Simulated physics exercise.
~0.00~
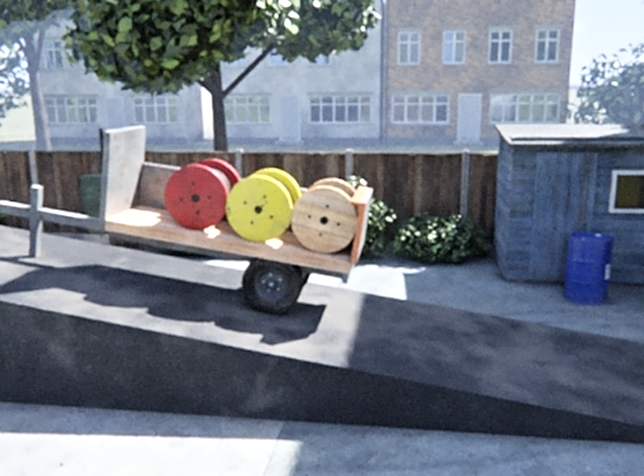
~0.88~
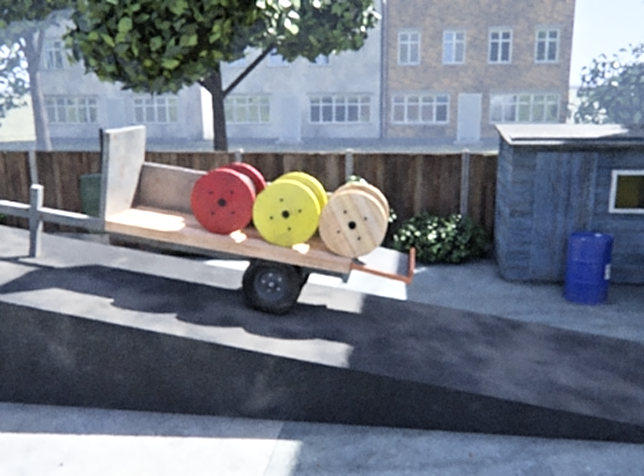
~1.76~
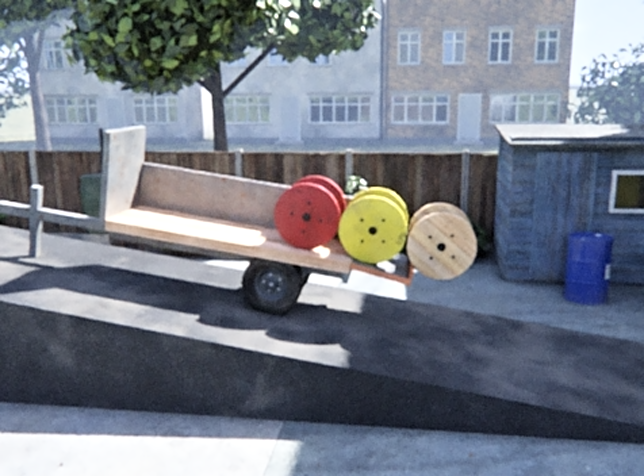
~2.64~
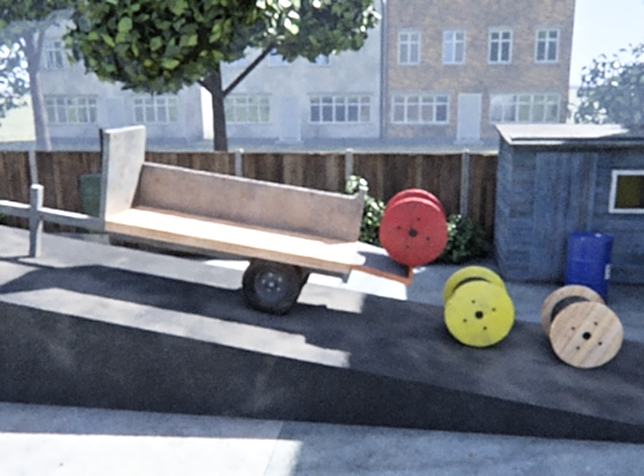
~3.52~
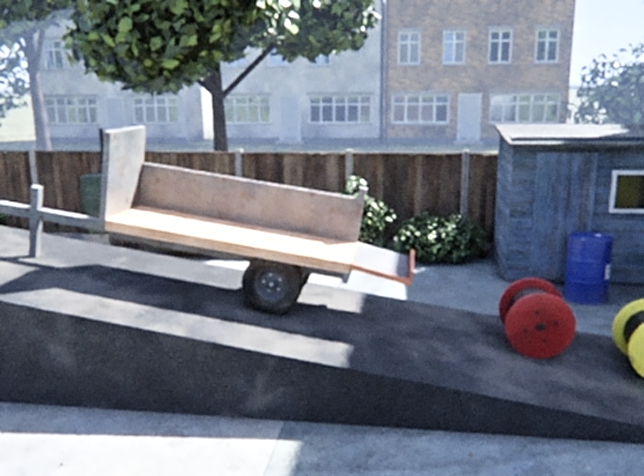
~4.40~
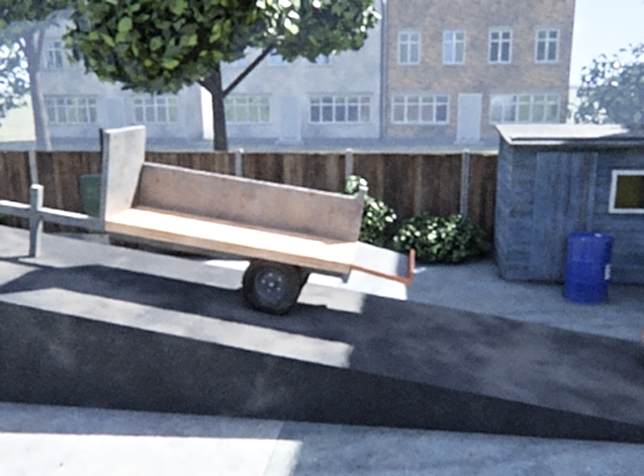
The clip shows a stationary trailer on a slope as its tailgate drops and three cable reels, wooden, yellow and red, roll right off the tail in that order, then continue down the slope and out of view, leaving the trailer empty.
